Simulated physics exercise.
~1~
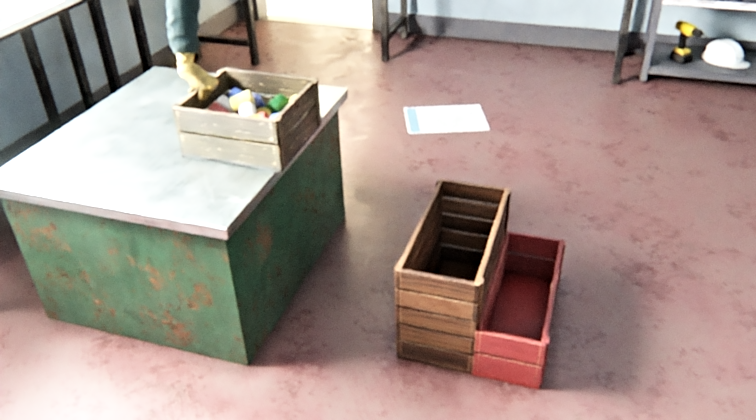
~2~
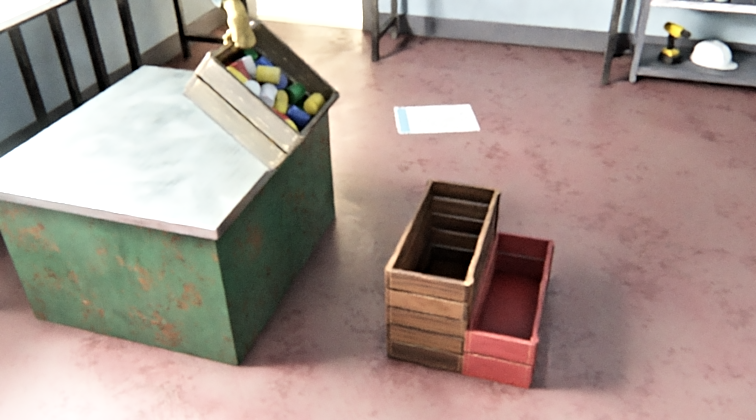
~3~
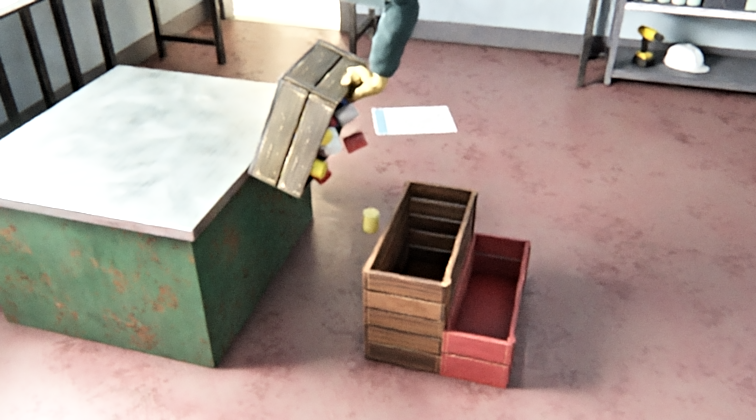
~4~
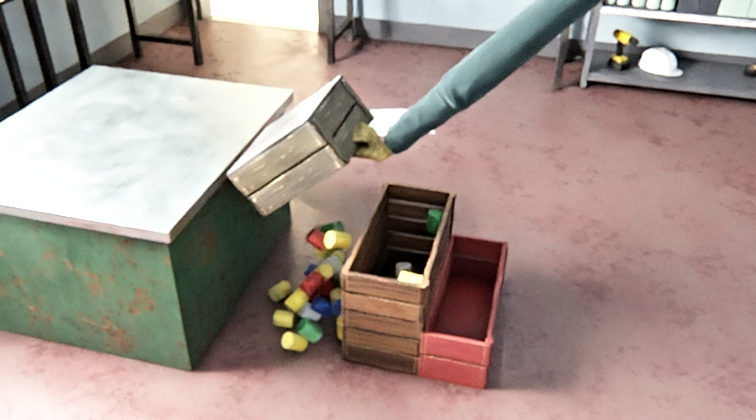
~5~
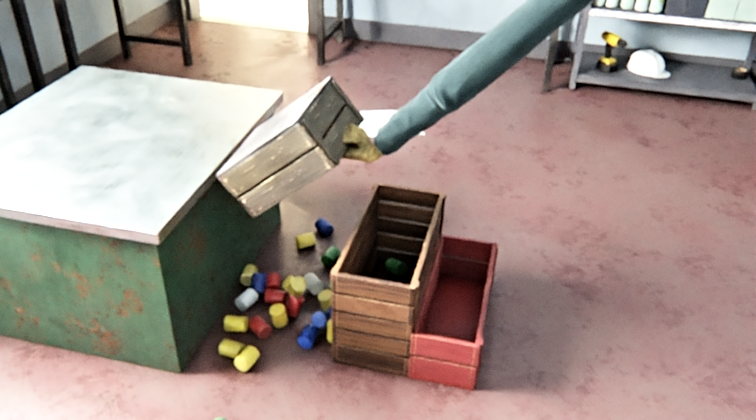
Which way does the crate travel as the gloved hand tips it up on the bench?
The crate moves to the right, going out over the edge of the bench as it tips.
